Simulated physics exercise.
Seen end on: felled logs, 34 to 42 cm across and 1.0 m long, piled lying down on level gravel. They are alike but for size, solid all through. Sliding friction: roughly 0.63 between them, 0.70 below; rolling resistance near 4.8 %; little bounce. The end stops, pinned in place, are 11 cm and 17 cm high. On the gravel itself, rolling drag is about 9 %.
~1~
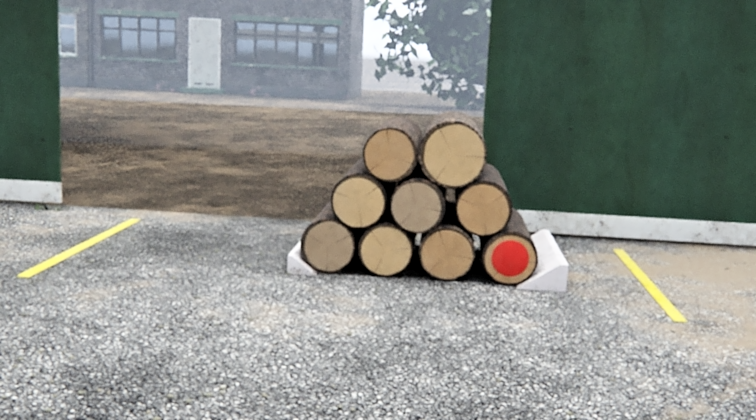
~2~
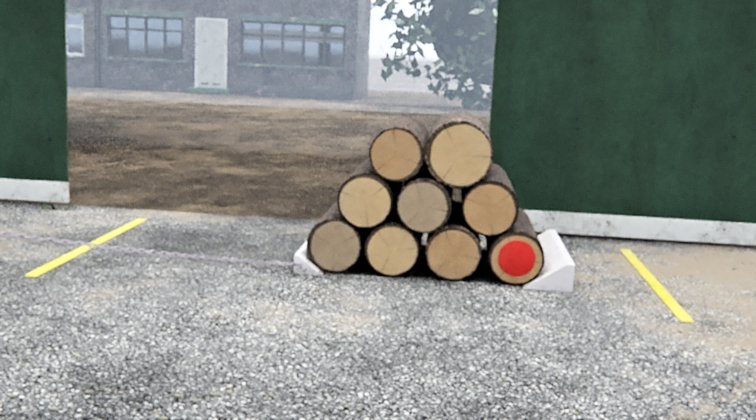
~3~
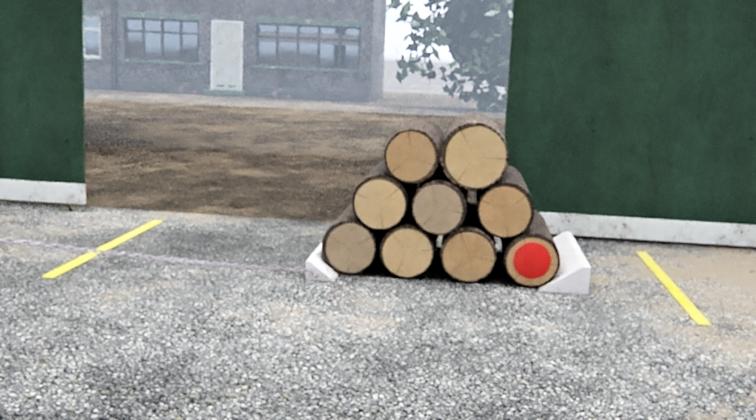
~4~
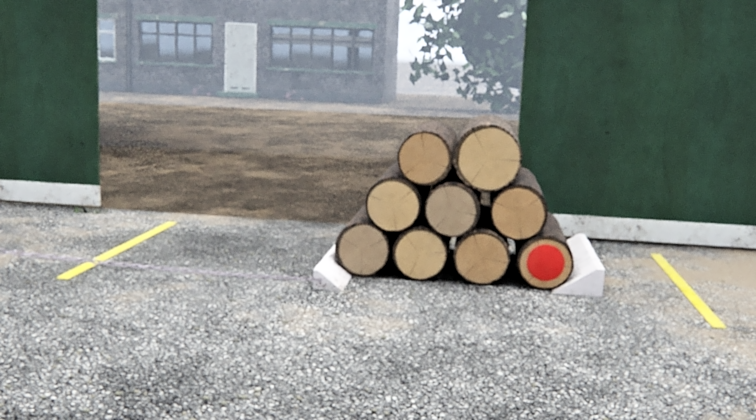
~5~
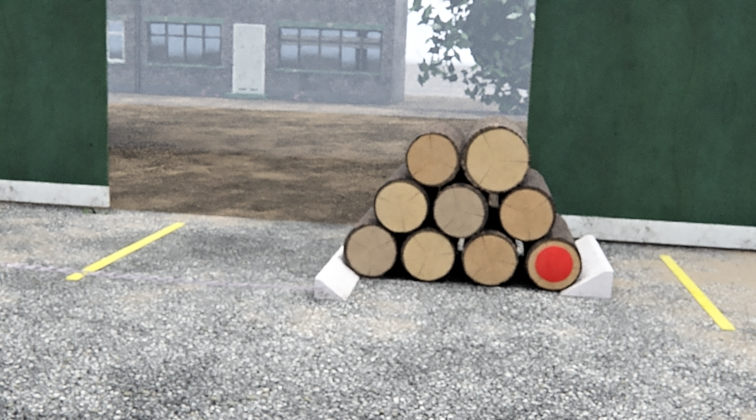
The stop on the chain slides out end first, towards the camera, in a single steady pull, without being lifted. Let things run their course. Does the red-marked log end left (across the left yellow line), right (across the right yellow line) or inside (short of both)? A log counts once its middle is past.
The red-marked log: Inside.
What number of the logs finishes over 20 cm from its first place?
The count is 3.
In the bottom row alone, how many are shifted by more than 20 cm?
The count is 1.
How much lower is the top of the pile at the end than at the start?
Some 0 cm lower.
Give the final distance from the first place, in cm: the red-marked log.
Red-marked log: 0.
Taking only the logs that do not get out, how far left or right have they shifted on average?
About 25 cm to the left.
Then, 1.05 s after the last picture, 0 now displaced over 20 cm; not one across the yellow lines; red in place.
Then, 1.86 s after the last picture, 3 now displaced over 20 cm; not one across the yellow lines; red in place.
All still, 3.8 s past the final picture, 3 moved over 20 cm; not one across the yellow lines; red in place; top of the pile 1.0 m high, from 1.0 m.
